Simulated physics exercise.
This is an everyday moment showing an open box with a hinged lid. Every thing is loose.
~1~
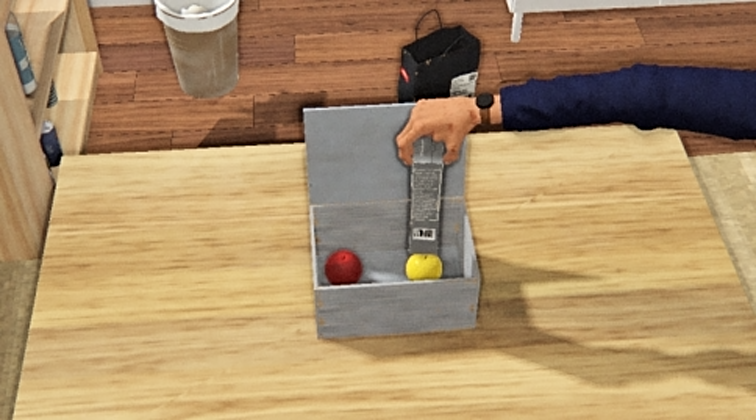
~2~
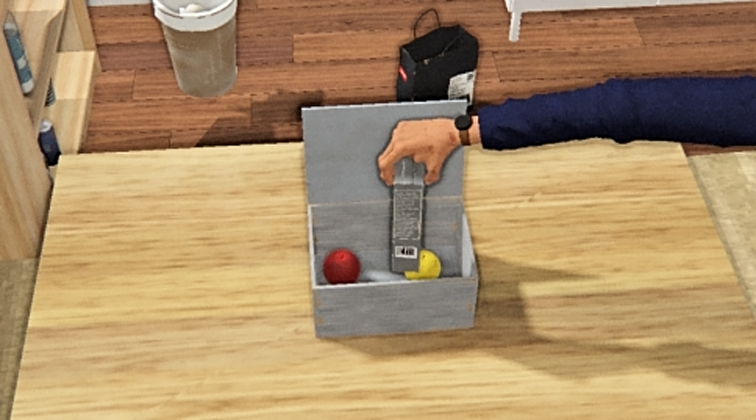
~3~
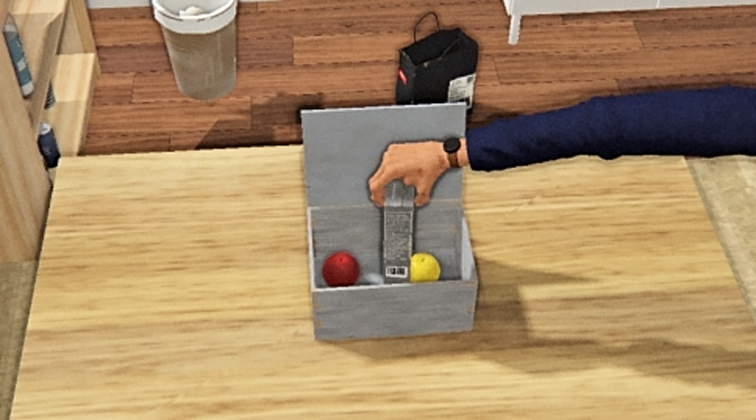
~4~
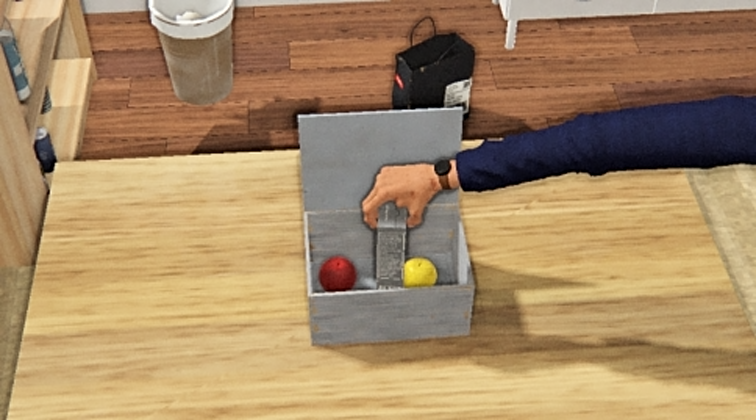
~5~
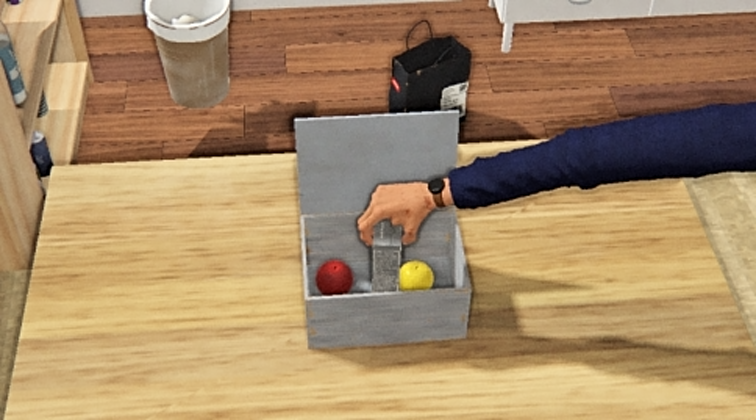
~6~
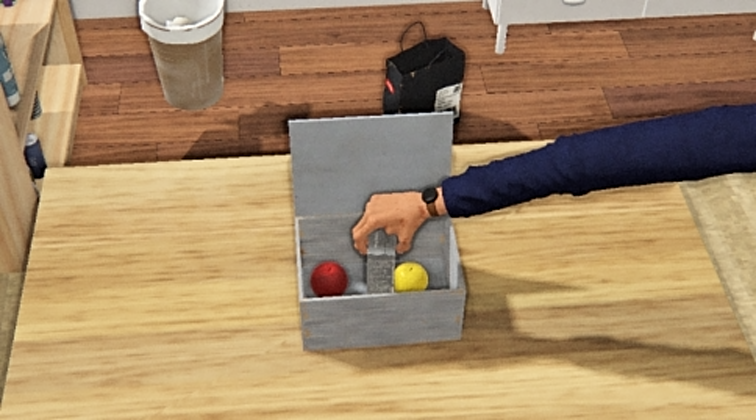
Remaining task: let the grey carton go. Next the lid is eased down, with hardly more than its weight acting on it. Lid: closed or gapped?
Gapped.
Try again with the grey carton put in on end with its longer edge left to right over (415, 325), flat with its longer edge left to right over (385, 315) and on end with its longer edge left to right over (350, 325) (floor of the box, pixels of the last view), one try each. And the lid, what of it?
On the first attempt the lid can't come down, on the second it drops into place, and on the third it can't come down.
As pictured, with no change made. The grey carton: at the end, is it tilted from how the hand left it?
Result: It remains as it was set.
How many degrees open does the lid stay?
I'd say roughly 40 degrees above the rim.
Then, 1.10 s later than the last frame, lid starting down.
Then, 1.50 s later than the last frame, lid 66° above the rim.
Then, 1.80 s later than the last frame, lid 45° above the rim.
When it is over, lid 38° above the rim; all 3 as before. End places, in pixels of the last picture, grey carton near (381, 281).
